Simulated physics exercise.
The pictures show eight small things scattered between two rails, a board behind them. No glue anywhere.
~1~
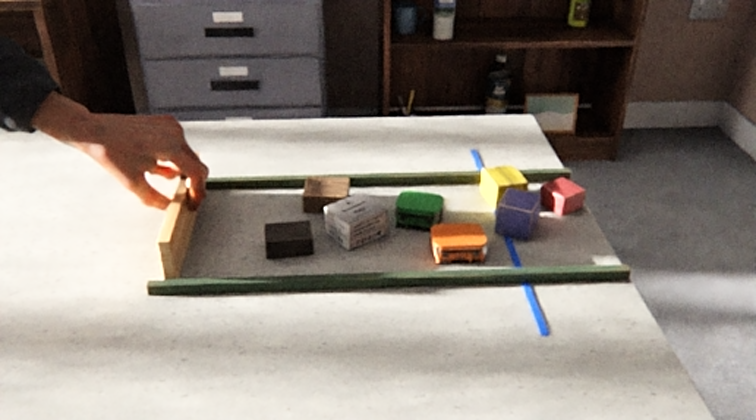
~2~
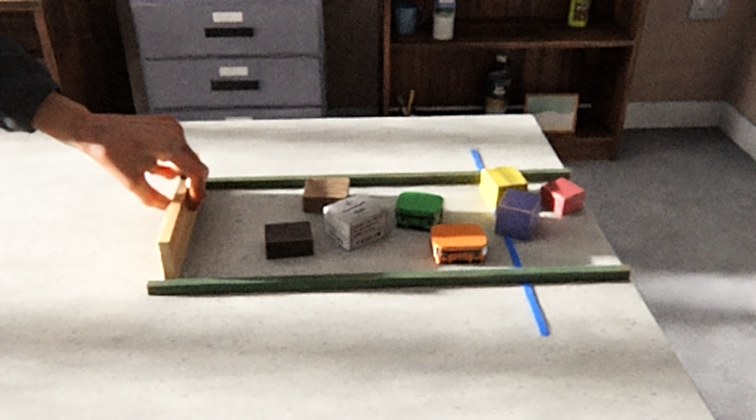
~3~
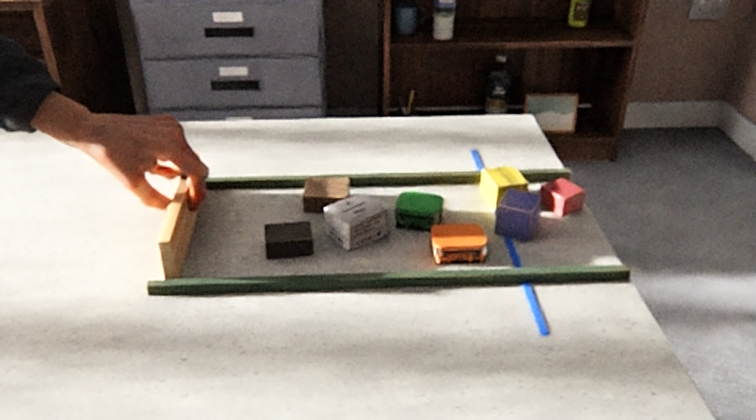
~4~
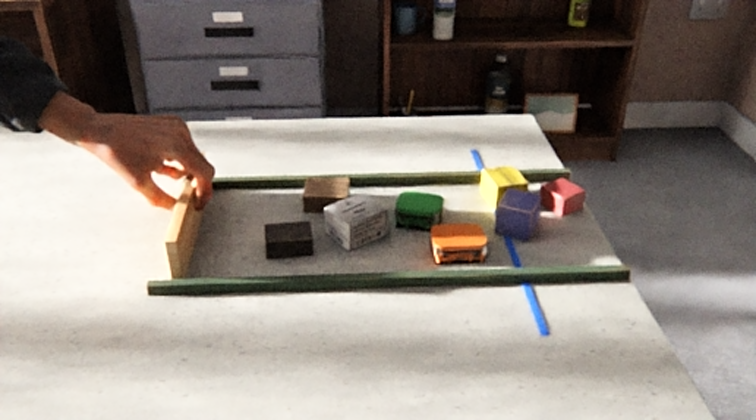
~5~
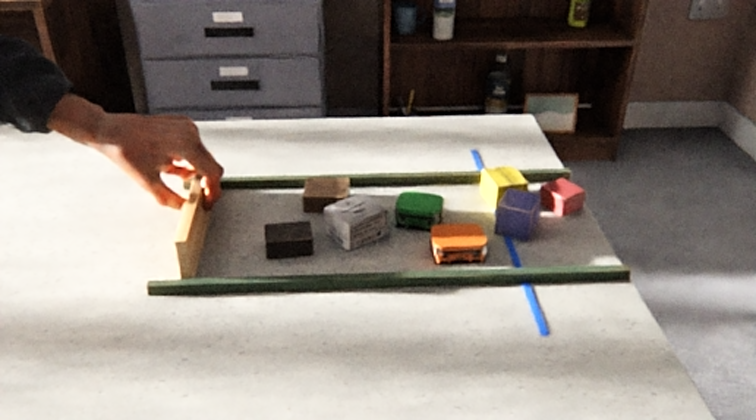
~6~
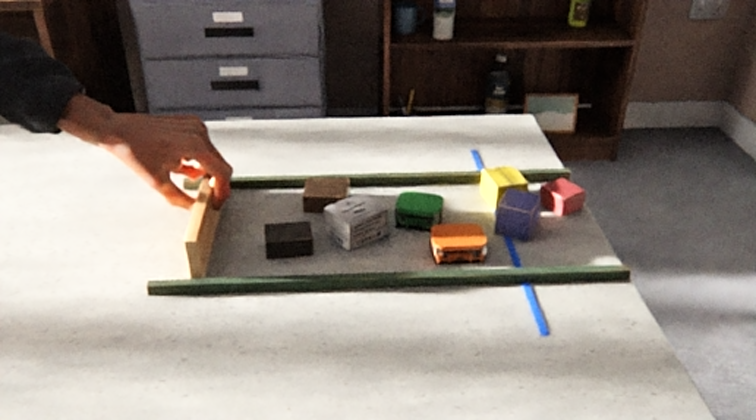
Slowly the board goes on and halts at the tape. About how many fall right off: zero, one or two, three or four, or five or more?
Outcome: The number that fall off is one or two.
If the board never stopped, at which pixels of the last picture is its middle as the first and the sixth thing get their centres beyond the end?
About (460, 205), then (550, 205).
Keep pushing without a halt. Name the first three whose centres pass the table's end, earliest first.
In order: The red block, the yellow box, the blue block.
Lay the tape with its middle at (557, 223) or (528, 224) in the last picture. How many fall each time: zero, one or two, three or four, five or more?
For each place: At least five; one or two.
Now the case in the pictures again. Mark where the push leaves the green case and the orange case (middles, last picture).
About (553, 185), and the other about (586, 250).
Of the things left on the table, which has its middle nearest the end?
The blue block ends nearest.
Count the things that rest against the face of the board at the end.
It touches 2.
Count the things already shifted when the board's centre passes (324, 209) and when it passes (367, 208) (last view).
By then 4, and 4.
A little later, none off yet; red block at rest near (562, 197); blue block at rest near (518, 214); yellow box at rest near (504, 187).
When it is over, the number that fall off is one or two; down, yellow box and red block.
